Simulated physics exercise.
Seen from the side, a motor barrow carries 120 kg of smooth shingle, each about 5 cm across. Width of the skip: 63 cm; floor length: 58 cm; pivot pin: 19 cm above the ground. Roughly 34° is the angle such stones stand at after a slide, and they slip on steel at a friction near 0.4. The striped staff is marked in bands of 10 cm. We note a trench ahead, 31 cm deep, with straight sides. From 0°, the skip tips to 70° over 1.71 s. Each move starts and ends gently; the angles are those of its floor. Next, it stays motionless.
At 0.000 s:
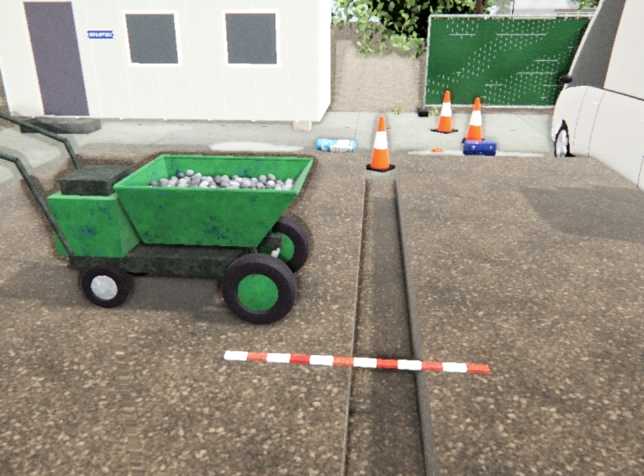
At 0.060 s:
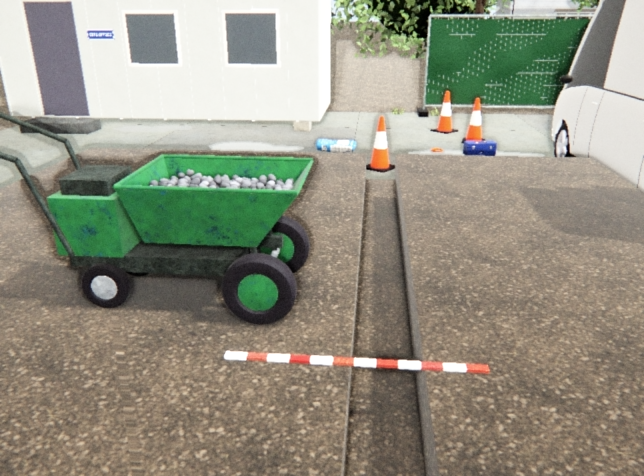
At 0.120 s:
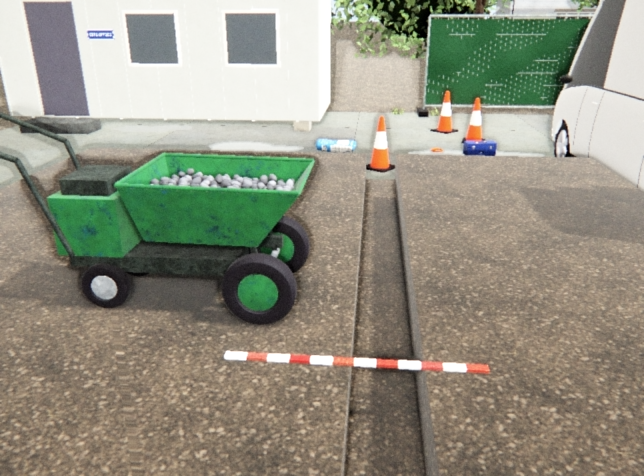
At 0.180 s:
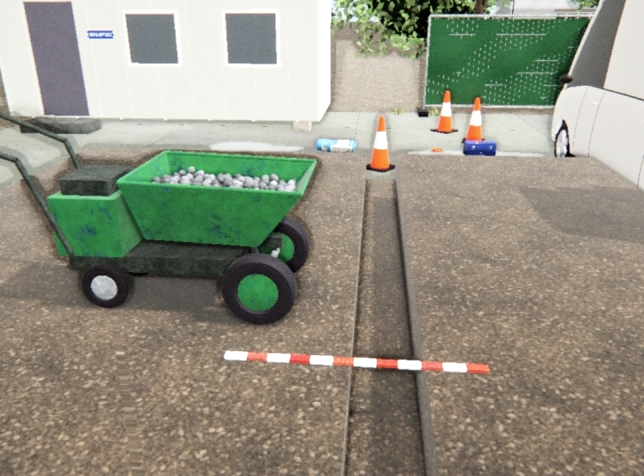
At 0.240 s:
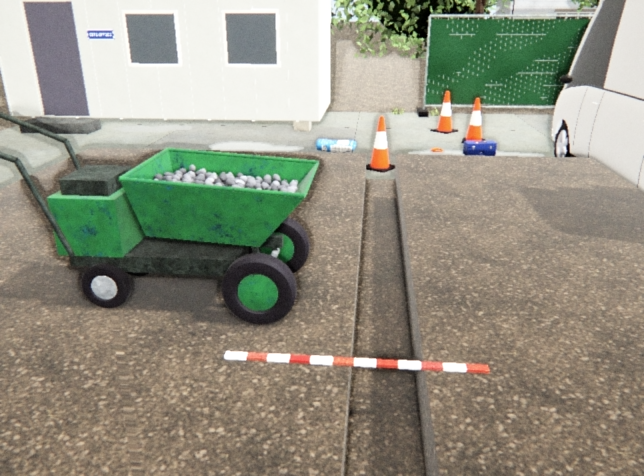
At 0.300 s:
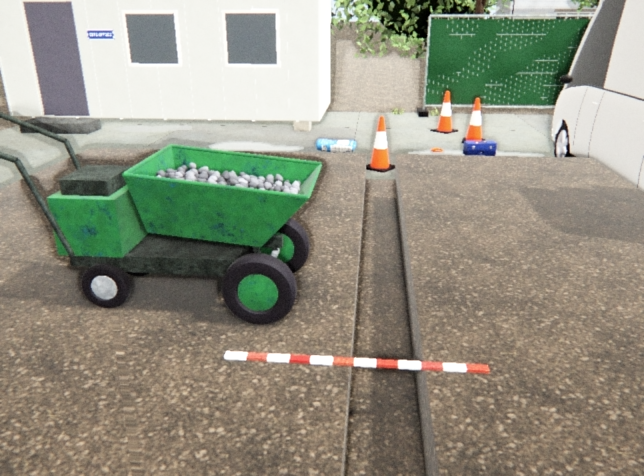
The green skip of a motor barrow, loaded with grey stones, tilts slightly to the right.
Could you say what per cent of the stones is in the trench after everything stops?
I would put it at 79 per cent.
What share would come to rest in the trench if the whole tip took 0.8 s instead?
It'd be some 60 per cent.
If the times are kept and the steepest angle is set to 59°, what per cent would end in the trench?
Some 65 in a hundred, I'd say.
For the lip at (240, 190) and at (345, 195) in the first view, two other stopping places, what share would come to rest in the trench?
From the first spot near 85, from the second near 20 per cent.
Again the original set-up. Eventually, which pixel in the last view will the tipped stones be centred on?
(396, 334).
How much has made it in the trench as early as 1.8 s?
Some 35 per cent.
After 1.3 s the floor is at 59°; 100 % in the skip; the foremost stones are at (371, 252).
After 1.8 s the floor is at 70°; 49 % in the skip, 36 % in the trench, 15 % past the trench; the foremost stones are at (471, 301).
After 2.2 s the floor is at 70°; 23 % in the skip, 56 % in the trench, 21 % past the trench; the foremost stones are at (536, 300).
After 4.1 s the floor is at 70°; 0 % in the skip, 79 % in the trench, 21 % past the trench; the foremost stones are at (570, 293).
